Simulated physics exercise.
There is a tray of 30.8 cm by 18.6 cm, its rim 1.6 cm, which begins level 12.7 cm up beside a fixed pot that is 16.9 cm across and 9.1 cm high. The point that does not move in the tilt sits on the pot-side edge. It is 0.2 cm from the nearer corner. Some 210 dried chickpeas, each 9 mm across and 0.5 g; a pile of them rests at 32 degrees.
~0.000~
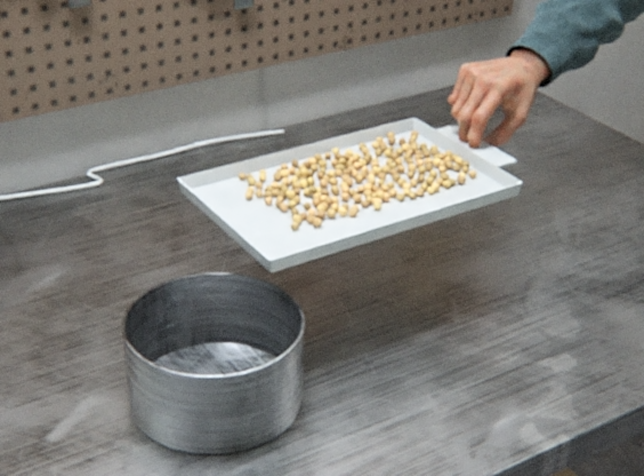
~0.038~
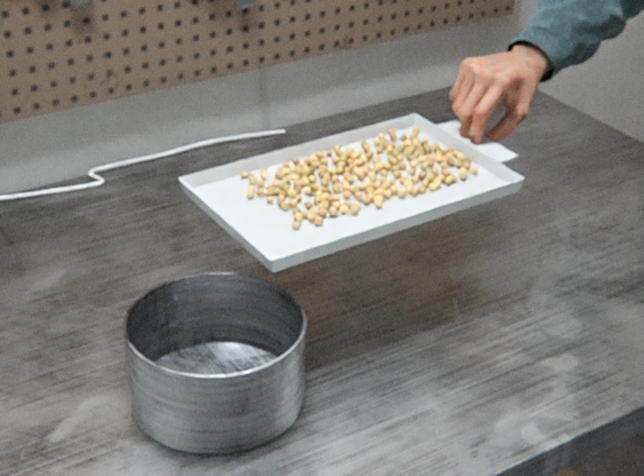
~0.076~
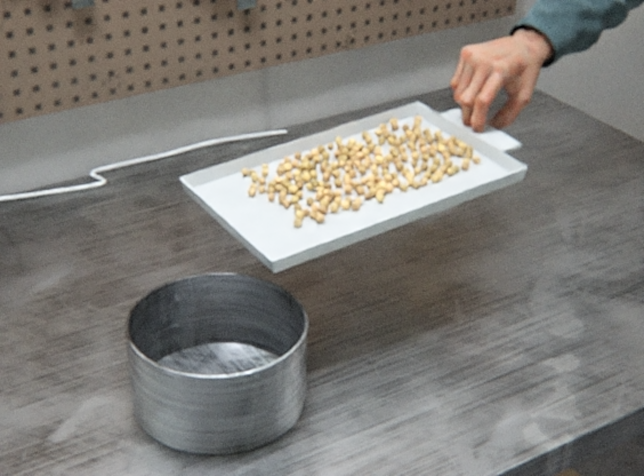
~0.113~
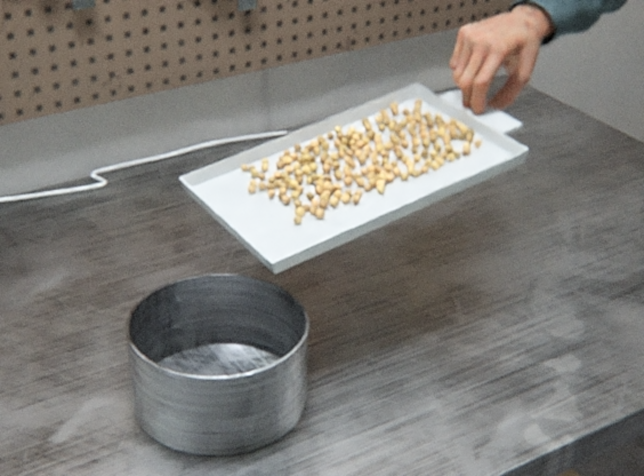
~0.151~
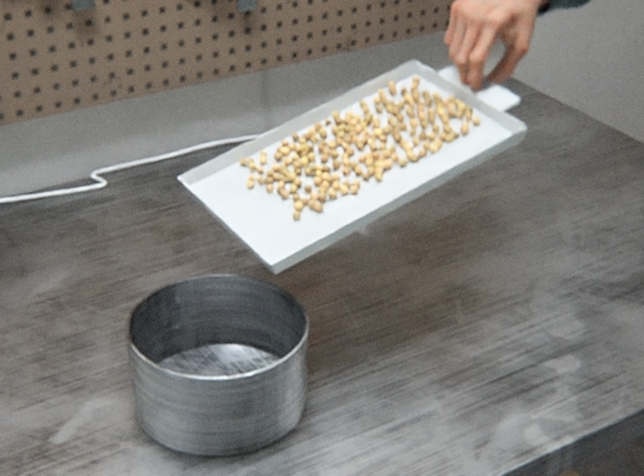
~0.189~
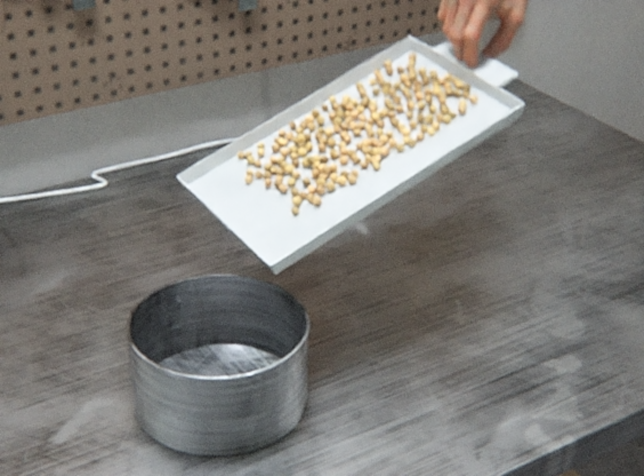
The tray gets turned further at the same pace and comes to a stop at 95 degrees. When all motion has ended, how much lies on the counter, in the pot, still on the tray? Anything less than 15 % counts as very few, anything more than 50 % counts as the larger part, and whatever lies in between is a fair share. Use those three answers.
Counter: A fair share. Pot: The larger part. Tray: Very few.
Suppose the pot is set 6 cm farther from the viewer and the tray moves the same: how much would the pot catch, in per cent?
In that setup it would come to near 90 per cent.
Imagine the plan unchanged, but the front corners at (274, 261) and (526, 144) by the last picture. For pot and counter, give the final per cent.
Per cent by place - pot 100, counter 0.
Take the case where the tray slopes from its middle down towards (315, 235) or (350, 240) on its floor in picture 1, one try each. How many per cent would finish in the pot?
That would be close to 95 per cent and then close to 50 per cent.
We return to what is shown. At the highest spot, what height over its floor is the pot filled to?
About 2.0 centimetres.
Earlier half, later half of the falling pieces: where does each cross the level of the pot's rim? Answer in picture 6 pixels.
Earlier half at about (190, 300), later half at about (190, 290) in pixels.
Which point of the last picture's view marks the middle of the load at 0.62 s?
Look about (206, 233) in the last view.
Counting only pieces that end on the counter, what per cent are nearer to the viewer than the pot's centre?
About 0 per cent.
Then, at 0.45 s, tilt 57 degrees; the tray holds 100 %, the pot 0 %.
After 0.62 s, tilt 83 degrees; the tray holds 80 %, the pot 5 %.
After 0.91 s, tilt 95 degrees; the tray holds 5 %, the pot 55 %.
At rest (1.6 s), counter 35 %, pot 65 %, tray 0 %.
